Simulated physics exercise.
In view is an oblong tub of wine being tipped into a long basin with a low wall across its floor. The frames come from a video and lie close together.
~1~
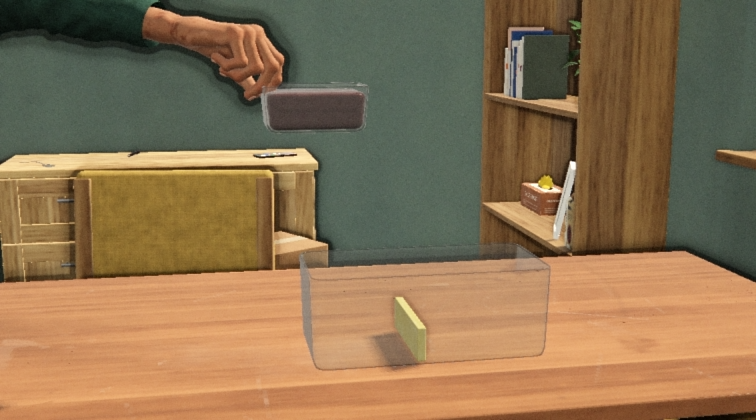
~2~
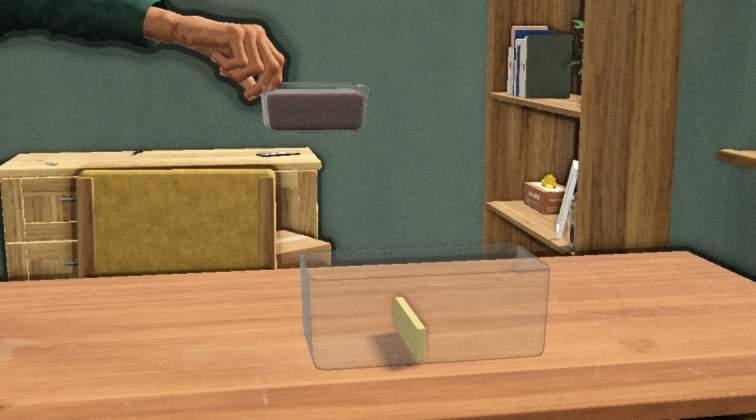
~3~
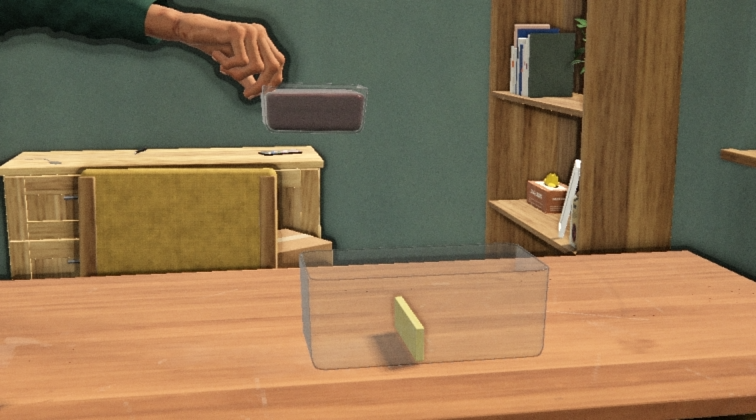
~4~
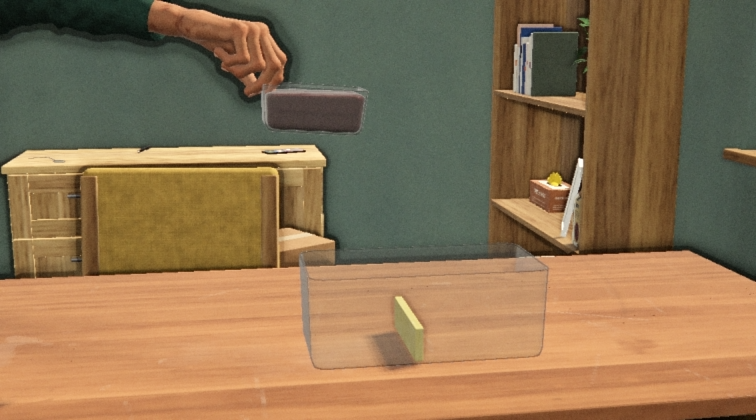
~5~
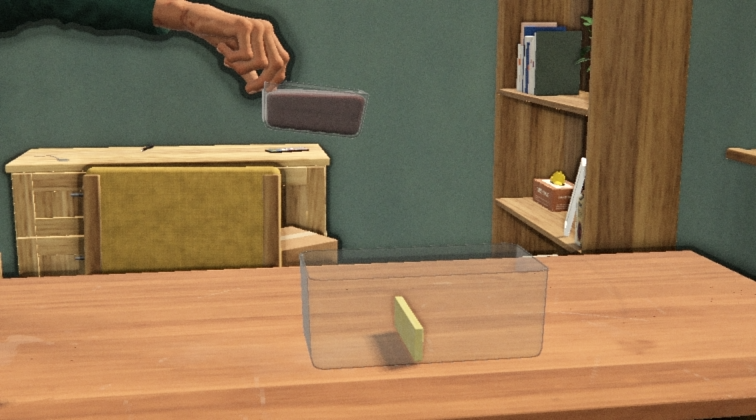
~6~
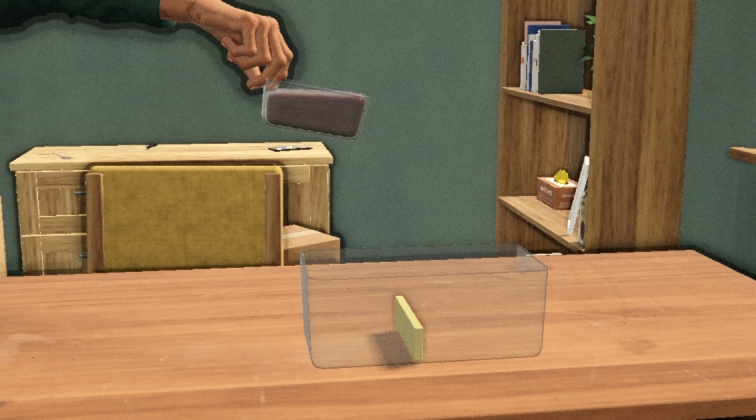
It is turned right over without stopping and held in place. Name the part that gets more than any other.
Heavier on the right.
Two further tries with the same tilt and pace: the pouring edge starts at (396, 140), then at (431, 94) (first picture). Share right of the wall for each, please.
80 and 95 per cent.
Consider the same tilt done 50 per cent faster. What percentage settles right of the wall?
I'd estimate some 70 percent.
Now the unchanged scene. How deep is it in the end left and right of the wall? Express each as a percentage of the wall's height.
Once still, it is 20 % on the left and 30 % on the right.
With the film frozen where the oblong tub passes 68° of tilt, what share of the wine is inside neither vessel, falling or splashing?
Estimate: 50 per cent, roughly.
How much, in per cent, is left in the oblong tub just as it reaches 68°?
Looks like roughly 35 percent is still held.
A moment on, the tilt is 68° and 33 per cent is still to pour, 3 is left of the wall and 14 right of it.
Next, the tilt is 105° and 4 per cent is still to pour, 18 is left of the wall and 70 right of it.
Then the tilt is 112° and 0 per cent is still to pour, 28 is left of the wall and 70 right of it.
Later the tilt is 112° and 0 per cent is still to pour, 28 is left of the wall and 71 right of it.
Finally, 28 per cent lies left of the wall, 71 right of it and 1 outside.
